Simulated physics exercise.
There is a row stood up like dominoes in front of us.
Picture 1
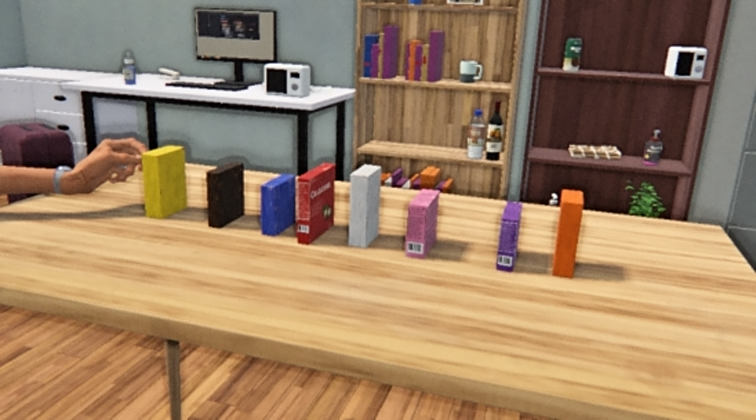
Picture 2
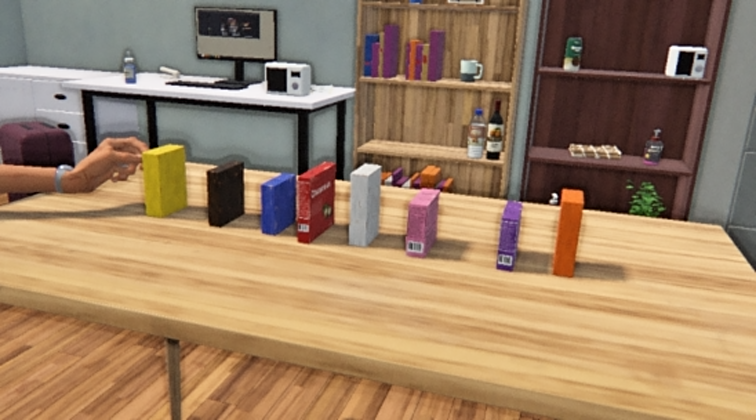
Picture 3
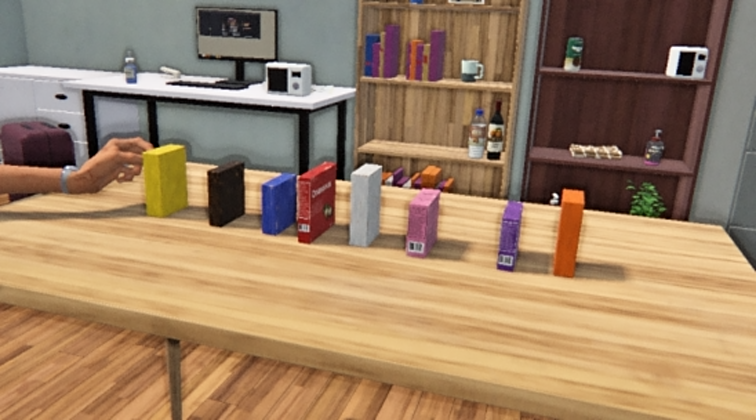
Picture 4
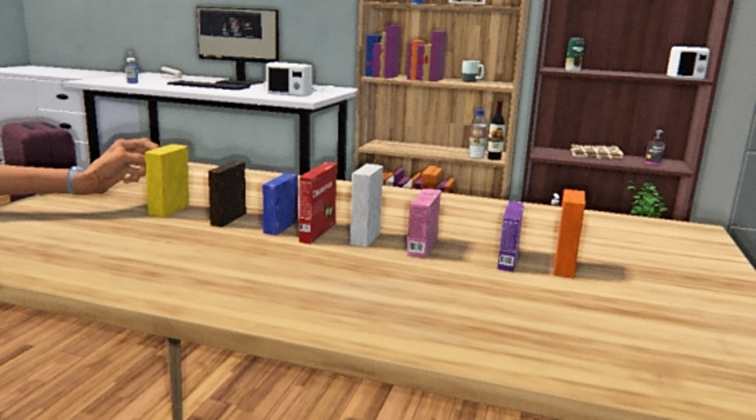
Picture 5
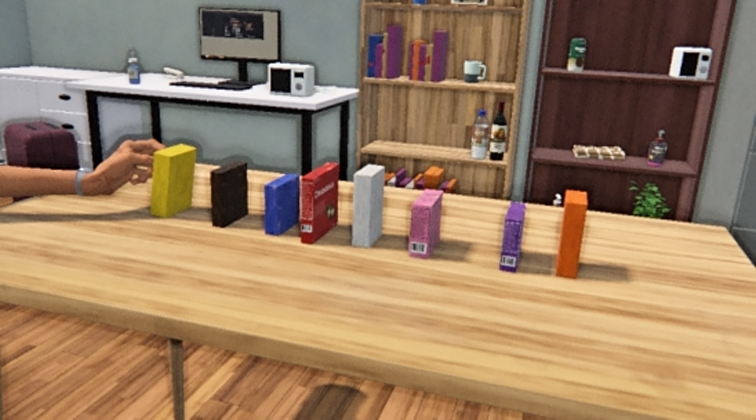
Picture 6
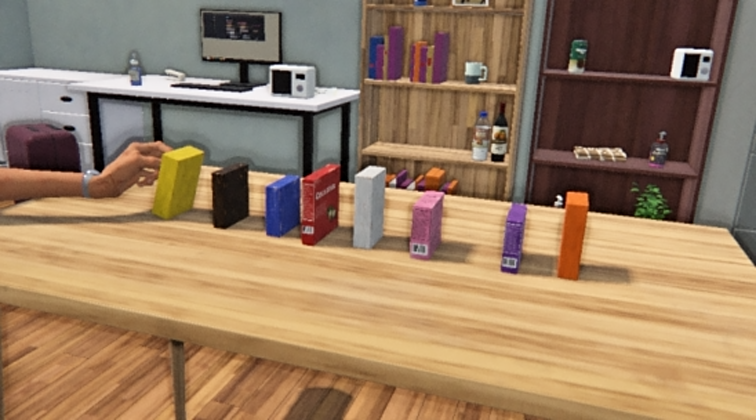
On a wooden table, a hand tilts the yellow block rightward toward the black block.
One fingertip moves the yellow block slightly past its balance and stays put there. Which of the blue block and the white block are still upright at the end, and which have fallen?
The blue block is no longer standing at the end, the white block is no longer standing at the end.
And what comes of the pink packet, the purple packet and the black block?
The pink packet goes down; the purple packet remains standing; the black block goes down.
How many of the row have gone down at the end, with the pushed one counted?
The count is 6.
Then, 0.40 s past the last view, yellow block 78° over; blue block rocked 23° from its first pose near (294, 206); black block rocked 63° from its first pose.
Then, 0.60 s past the last view, yellow block 90° over; blue block rocked 58° from its first pose near (309, 214); white block rocked 10° from its first pose near (376, 207); black block rocked 75° from its first pose.
Then, 1.00 s past the last view, yellow block 90° over; white block rocked 68° from its first pose near (412, 227); blue block rocked 70° from its first pose near (313, 218); black block on its side.
Finally, down or leaning hard on the table, white block, pink packet, black block, blue block and red packet; purple packet still in place. Final places as the last picture's camera would see them, blue block near (313, 218), white block near (417, 230).
